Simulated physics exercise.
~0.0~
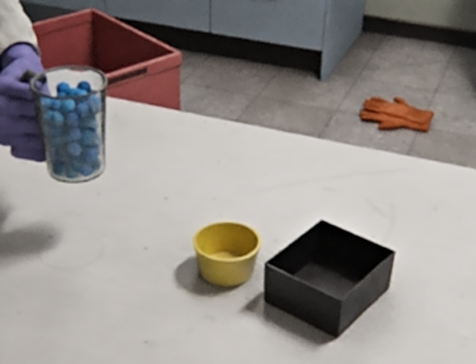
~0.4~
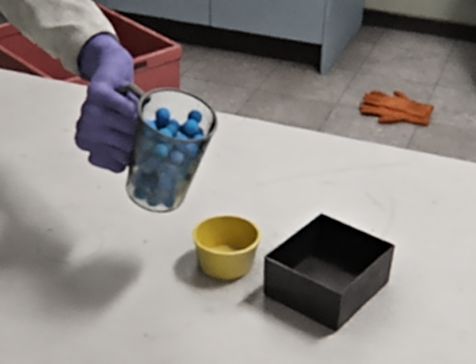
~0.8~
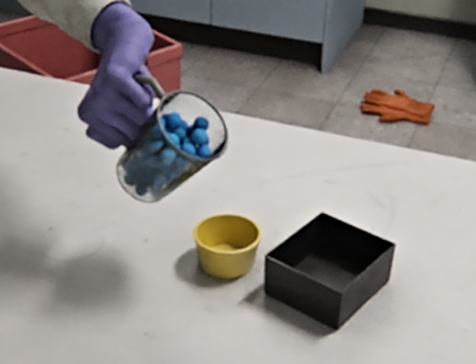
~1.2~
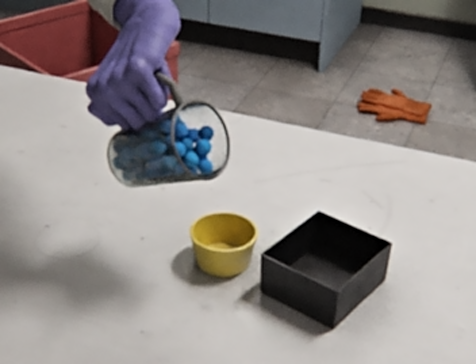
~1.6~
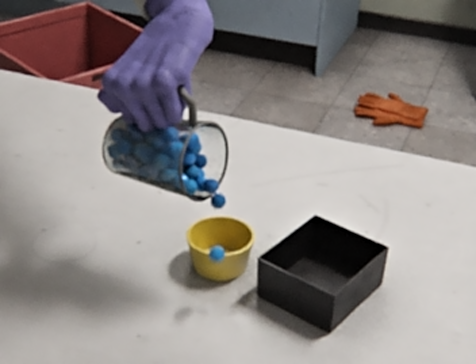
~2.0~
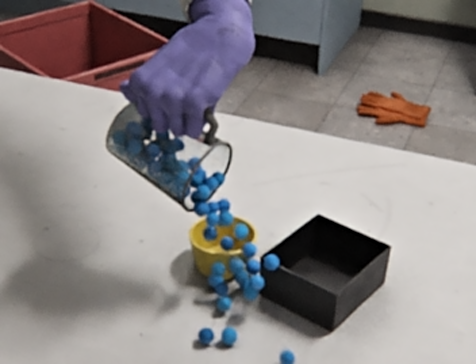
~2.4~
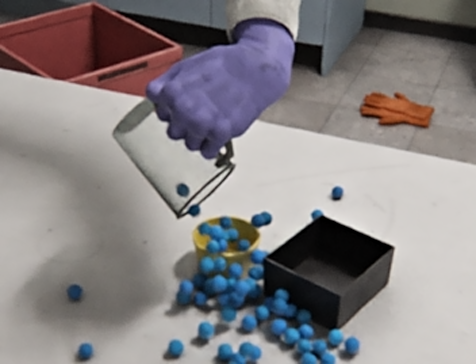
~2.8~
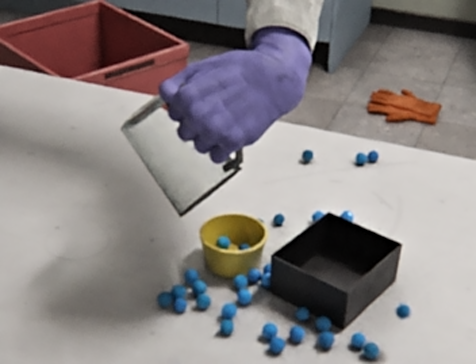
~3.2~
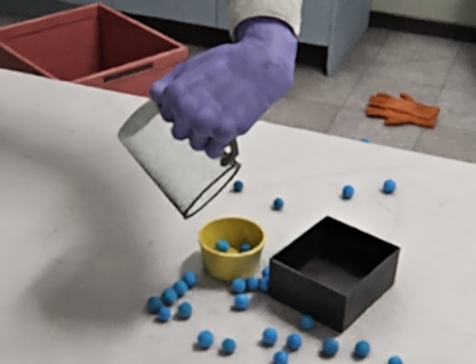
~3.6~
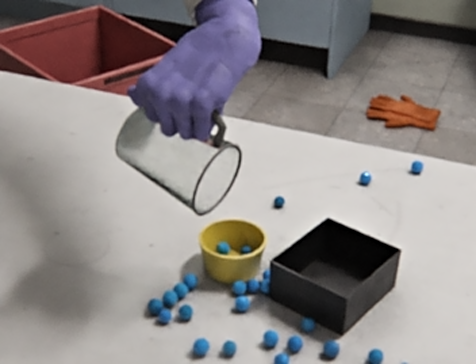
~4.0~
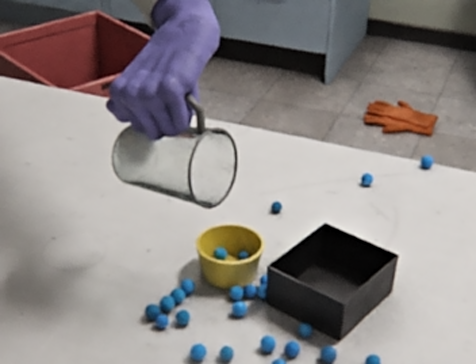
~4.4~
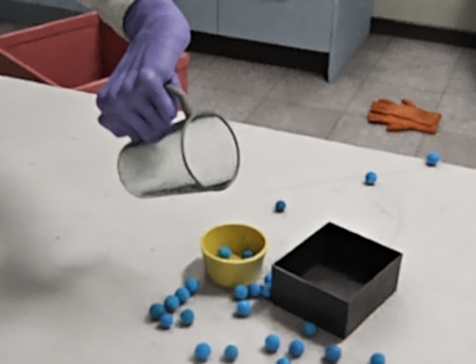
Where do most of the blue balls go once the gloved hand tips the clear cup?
Most of them end up outside all the containers, with many scattered on the table. Only a few sit in the yellow dish, while the clear cup and the black tin hold none.
